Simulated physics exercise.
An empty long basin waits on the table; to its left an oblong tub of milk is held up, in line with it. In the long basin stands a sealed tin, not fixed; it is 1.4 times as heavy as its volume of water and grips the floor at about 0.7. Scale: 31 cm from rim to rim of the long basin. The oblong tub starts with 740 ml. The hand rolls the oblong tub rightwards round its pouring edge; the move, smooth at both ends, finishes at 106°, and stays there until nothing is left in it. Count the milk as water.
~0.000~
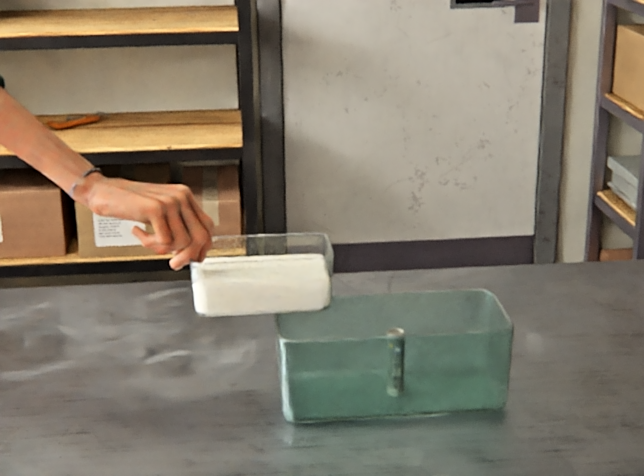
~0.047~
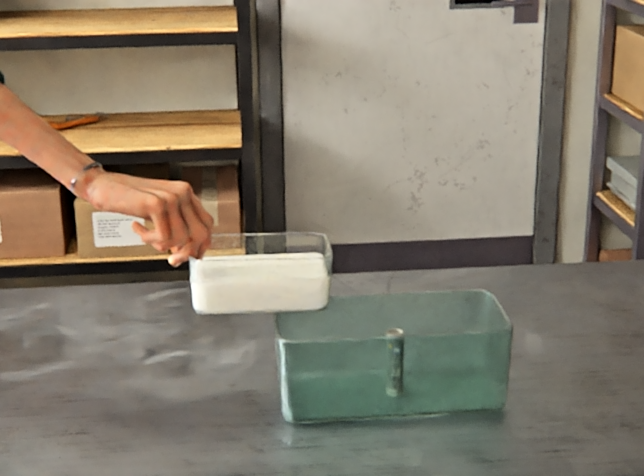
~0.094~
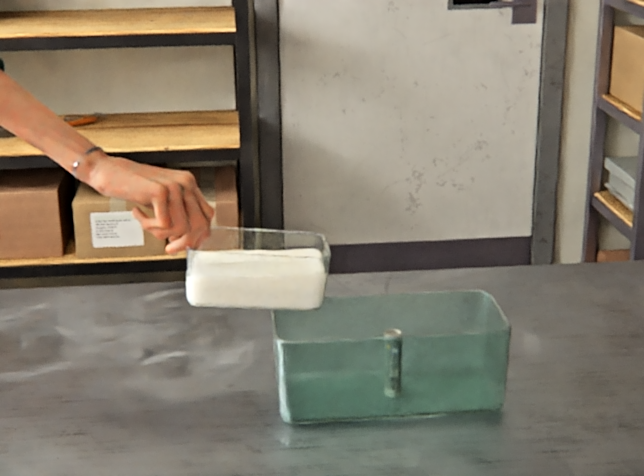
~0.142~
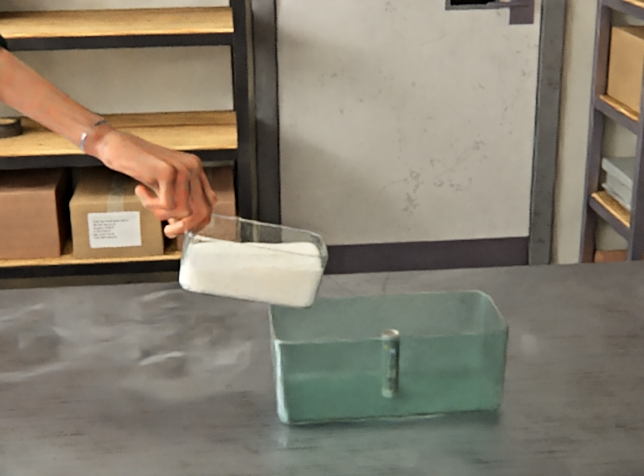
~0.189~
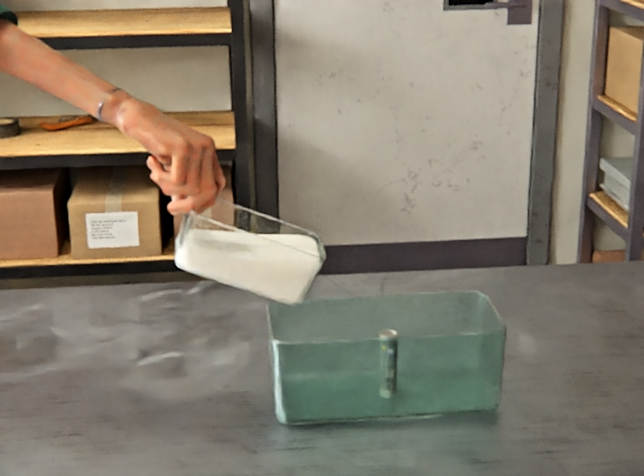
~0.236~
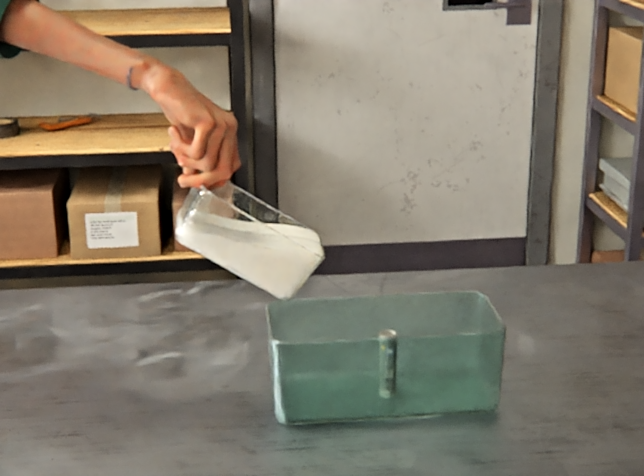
A hand tilts a clear tub of milk rightwards above a long greenish glass basin.
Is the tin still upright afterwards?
It stays up.
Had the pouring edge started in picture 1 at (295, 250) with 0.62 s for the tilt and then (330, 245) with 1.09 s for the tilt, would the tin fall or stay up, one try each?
First it goes over; then it keeps standing.
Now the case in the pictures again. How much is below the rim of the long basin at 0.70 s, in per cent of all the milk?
About 88 per cent.
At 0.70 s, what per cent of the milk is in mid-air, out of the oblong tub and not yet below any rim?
Near 9 in a hundred.
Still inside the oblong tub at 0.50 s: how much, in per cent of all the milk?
Some 30 per cent.
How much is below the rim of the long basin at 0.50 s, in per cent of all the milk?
Some 12 per cent.
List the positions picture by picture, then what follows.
It leans 0°; its right rim is at (330, 246); the milk meets the walls at (195, 270) and (327, 264); the long basin's rim runs from (277, 321) to (503, 310); the tin's top is at (396, 335), in the first frame.
It leans 2°; its right rim is at (329, 247); the milk meets the walls at (193, 269) and (326, 262), in the second frame.
It leans 6°; its right rim is at (327, 247); the milk meets the walls at (190, 264) and (323, 258), in the third frame.
It leans 13°; its right rim is at (324, 248); the milk meets the walls at (185, 253) and (320, 252), in the fourth frame.
It leans 23°; its right rim is at (322, 248); the milk meets the walls at (180, 238) and (319, 247), in the fifth frame.
It leans 34°; its right rim is at (321, 248); the milk meets the walls at (180, 217) and (314, 239); 1 per cent is over the edge, in the sixth frame.
By 0.50 s the tilt is 97° and 30 per cent is still to pour; the tin stands where it began.
By 0.70 s the tilt is 106° and 3 per cent is still to pour; the tin stands where it began.
By 0.90 s the tilt is 106° and 0 per cent is still to pour; the tin stands where it began.
By 1.12 s the tilt is 106° and 0 per cent is still to pour; the tin stands where it began.
At rest the tin stands where it began.
